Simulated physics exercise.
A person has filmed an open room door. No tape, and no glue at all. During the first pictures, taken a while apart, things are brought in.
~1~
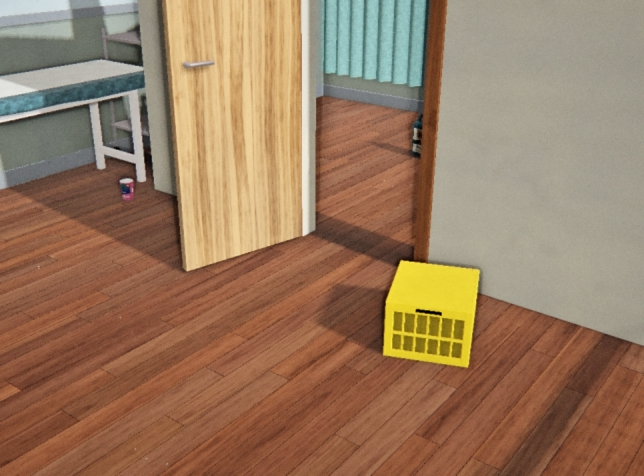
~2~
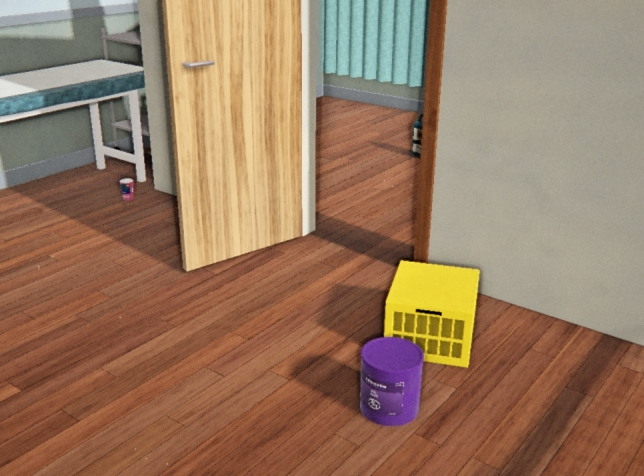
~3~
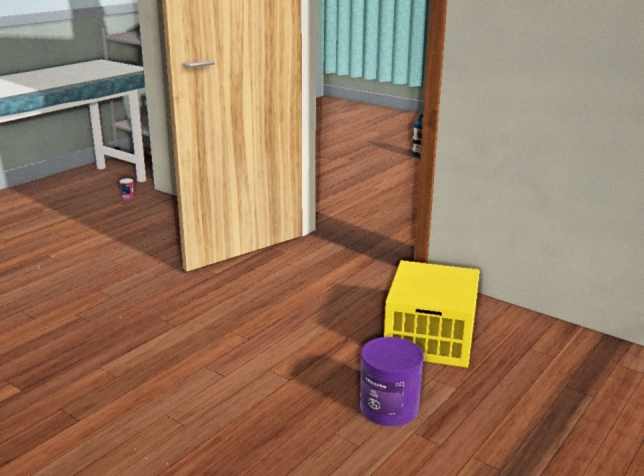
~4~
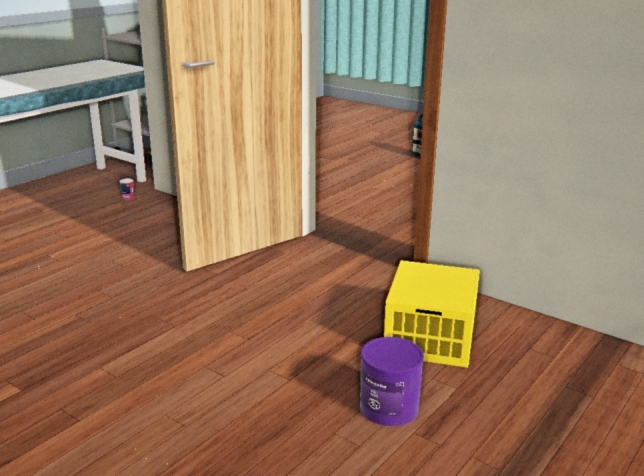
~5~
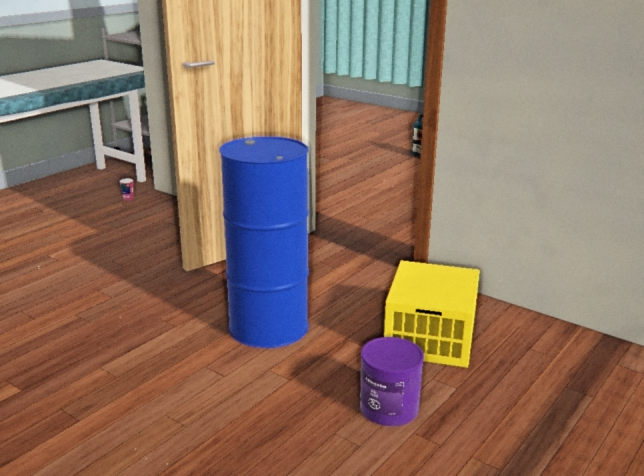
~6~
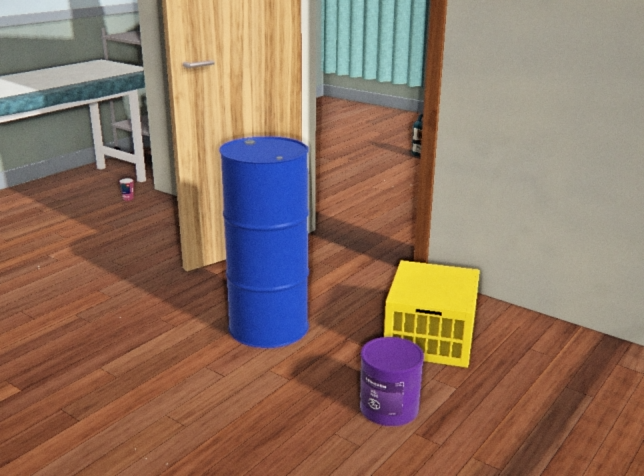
In a room with a wooden floor and a wide-open door, a yellow crate sat near the doorway; a purple pail appeared in front of it, then a blue drum by the motionless door.
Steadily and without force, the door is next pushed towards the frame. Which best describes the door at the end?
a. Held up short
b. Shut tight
Shut tight (b).
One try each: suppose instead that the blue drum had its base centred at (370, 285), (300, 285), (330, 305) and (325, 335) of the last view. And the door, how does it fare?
Door, in order of tries: Obstructed, obstructed, obstructed, fully closed.
Then, 0.90 s after the last picture, door at 74°.
Then, 1.60 s after the last picture, door at 31°.
At rest, door at 0°; all 3 in place. Seen from the same camera at the end, blue drum near (267, 242).
